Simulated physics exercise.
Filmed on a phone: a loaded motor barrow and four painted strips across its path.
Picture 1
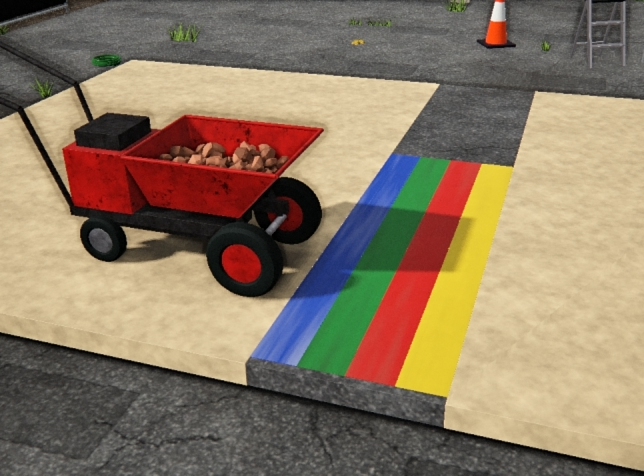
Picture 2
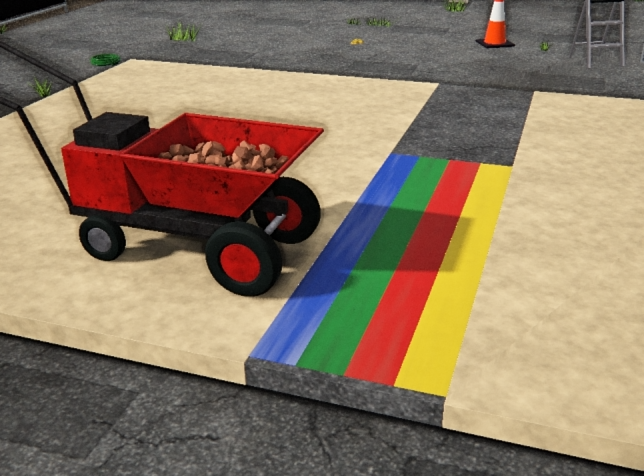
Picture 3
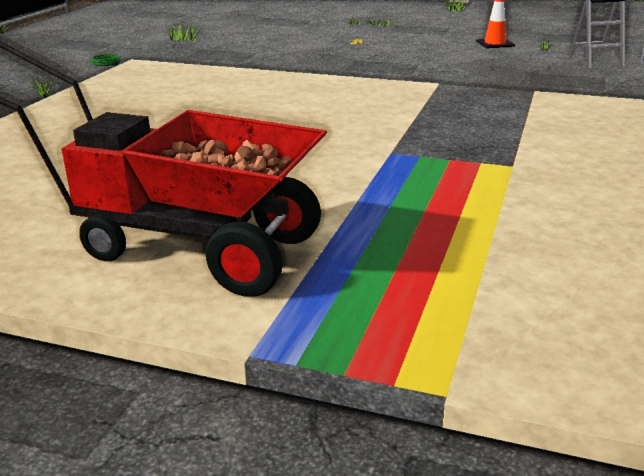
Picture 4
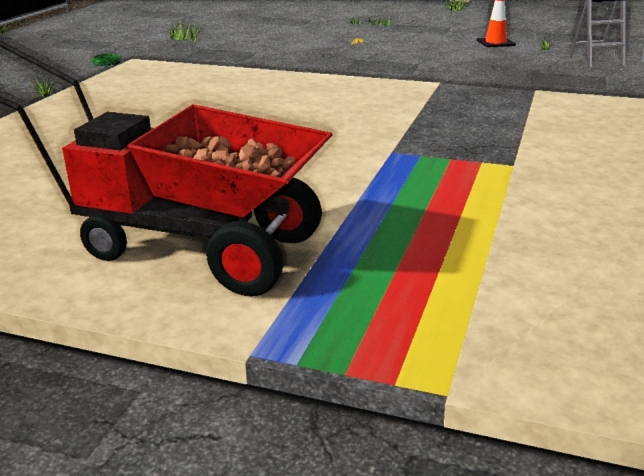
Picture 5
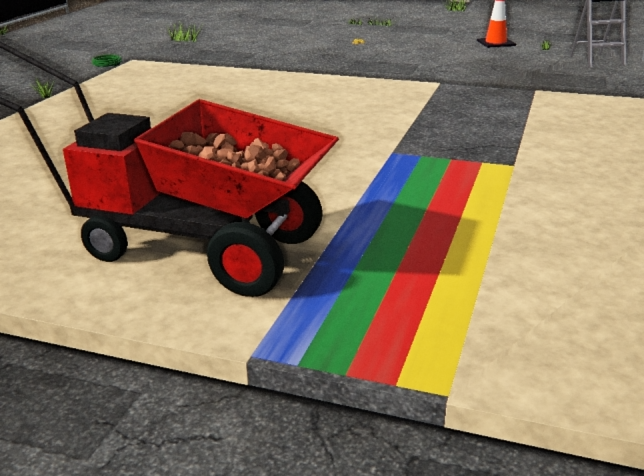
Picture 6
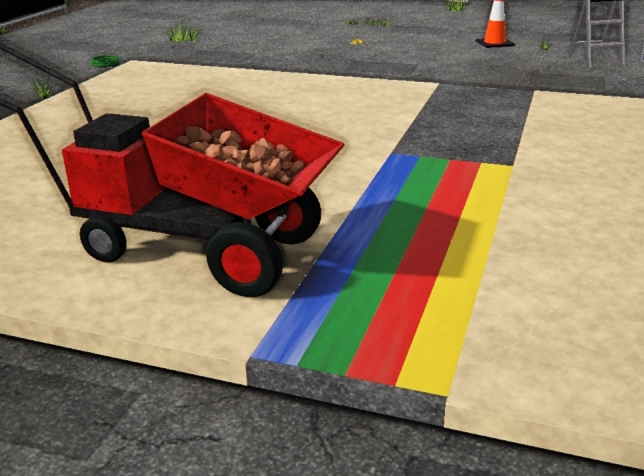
On a paved yard, a red motor barrow loaded with rubble stands still beside blue, green, red and yellow painted strips; its skip stays level at first, then tilts gradually forward to the right, its back end rising.
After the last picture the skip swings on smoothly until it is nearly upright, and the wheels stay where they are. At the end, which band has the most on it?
The red strip carries the most.
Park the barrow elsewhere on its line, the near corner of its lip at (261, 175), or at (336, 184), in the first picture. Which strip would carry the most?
At the first place the green strip, at the second the yellow one.
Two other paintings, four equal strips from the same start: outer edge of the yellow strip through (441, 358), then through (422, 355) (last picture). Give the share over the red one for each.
Roughly 40 per cent, and 40 per cent.
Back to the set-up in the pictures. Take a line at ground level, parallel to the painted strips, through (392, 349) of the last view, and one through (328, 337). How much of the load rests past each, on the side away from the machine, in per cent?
First some 20, then 70 per cent.
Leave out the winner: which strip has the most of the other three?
Next in line is the green one.
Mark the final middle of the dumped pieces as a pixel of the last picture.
Near (403, 285).
Just after the last frame, skip tipped steeply; every one in the skip.
A moment on, skip tipped right over; the larger part in the skip; roughly a quarter over the green strip; about a tenth over the red strip; just a few over the yellow strip.
Further on, skip tipped right over; roughly a third in the skip; roughly a quarter over the green strip; roughly a third over the red strip; about a tenth over the yellow strip; about a tenth off the paint.
When it is over, skip tipped right over; roughly a third in the skip; not one over the blue strip; roughly a quarter over the green strip; roughly a third over the red strip; about a tenth over the yellow strip; about a tenth off the paint.
